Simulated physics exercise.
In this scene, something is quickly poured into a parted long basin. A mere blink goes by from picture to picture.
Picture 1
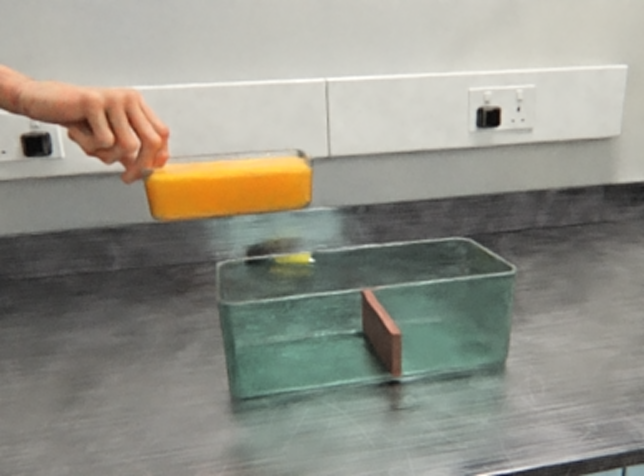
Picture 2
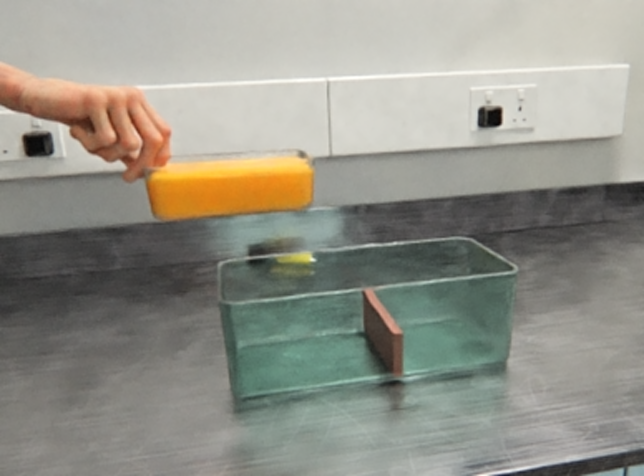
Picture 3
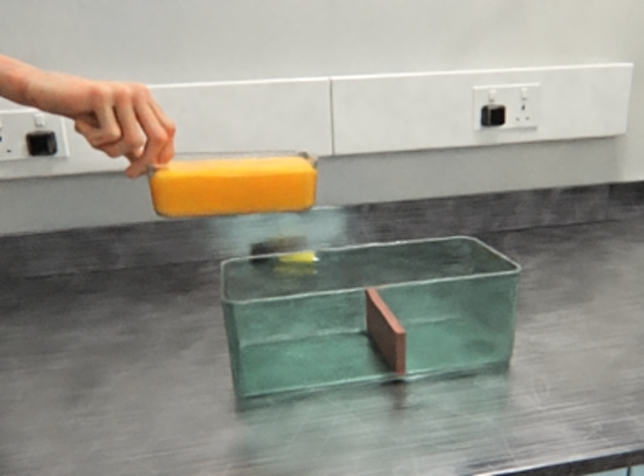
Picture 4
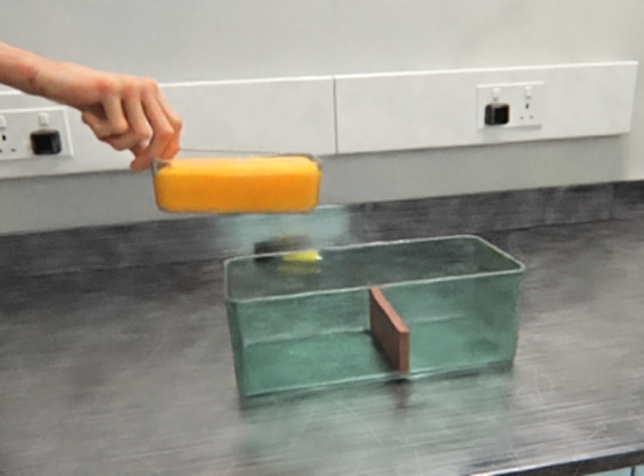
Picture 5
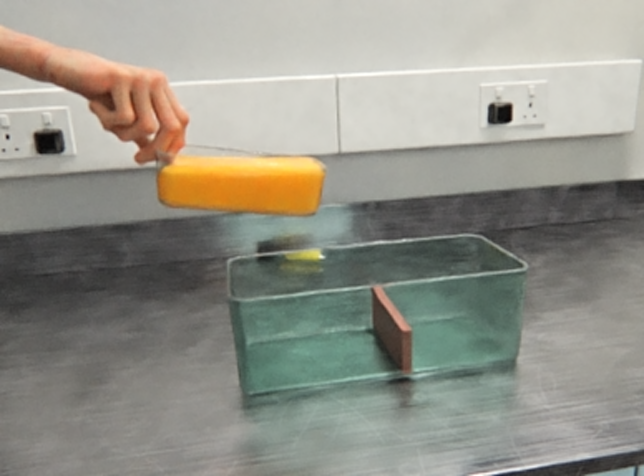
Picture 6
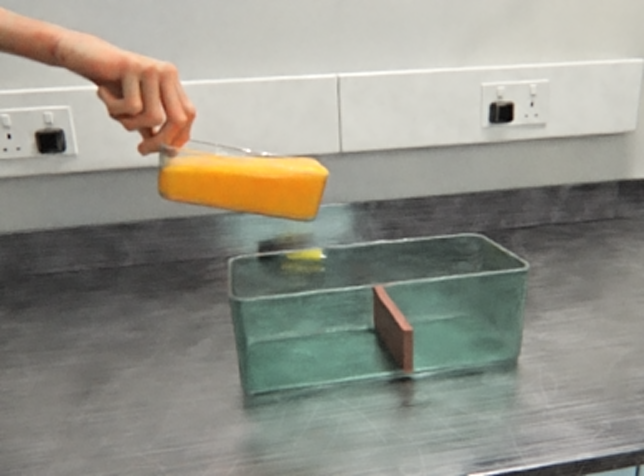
The footage shows a hand holding a clear container of orange liquid above a long glass basin with a brown divider on a dark countertop; the container starts nearly level, then tilts gradually down to the right.
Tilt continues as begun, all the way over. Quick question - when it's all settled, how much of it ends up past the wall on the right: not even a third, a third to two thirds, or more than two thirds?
I'd say not even a third.
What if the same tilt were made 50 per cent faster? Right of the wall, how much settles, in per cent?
Near 5 in a hundred.
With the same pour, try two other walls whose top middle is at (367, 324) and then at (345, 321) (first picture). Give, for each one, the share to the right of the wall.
55 % then 70 %, approximately.
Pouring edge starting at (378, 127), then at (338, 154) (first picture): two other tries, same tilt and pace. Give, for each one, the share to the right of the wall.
Estimate, in order: 80 and 65 per cent.
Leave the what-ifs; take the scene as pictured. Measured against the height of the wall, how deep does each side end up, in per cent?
On the left it is 30 per cent, on the right 10.
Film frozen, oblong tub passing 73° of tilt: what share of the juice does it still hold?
Remaining share, estimated: 15 %.
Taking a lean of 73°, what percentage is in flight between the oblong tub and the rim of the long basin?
30 in a hundred.
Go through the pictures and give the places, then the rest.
In the first frame, it leans 0°; its right rim is at (307, 155); the juice meets the walls at (150, 172) and (304, 161); the long basin's rim runs from (218, 283) to (491, 254); the wall's top is at (379, 311).
In the second frame, it leans 1°; its right rim is at (308, 156); the juice meets the walls at (152, 171) and (306, 161).
In the third frame, it leans 2°; its right rim is at (312, 157); the juice meets the walls at (155, 169) and (309, 161).
In the fourth frame, it leans 5°; its right rim is at (316, 160); the juice meets the walls at (159, 167) and (313, 162).
In the fifth frame, it leans 9°; its right rim is at (320, 165); the juice meets the walls at (163, 165) and (318, 162).
In the sixth frame, it leans 14°; its right rim is at (322, 171); the juice meets the walls at (165, 164) and (321, 167); 2 per cent is over the edge.
A moment on, the oblong tub is tipped part way and 13 per cent is still to pour, 43 is left of the wall and 15 right of it.
Next, the oblong tub is tipped right over and 1 per cent is still to pour, 73 is left of the wall and 17 right of it.
Then the oblong tub is tipped right over and 0 per cent is still to pour, 77 is left of the wall and 17 right of it.
Later the oblong tub is tipped right over and 0 per cent is still to pour, 76 is left of the wall and 17 right of it.
At rest 76 per cent lies left of the wall, 17 right of it and 6 outside.
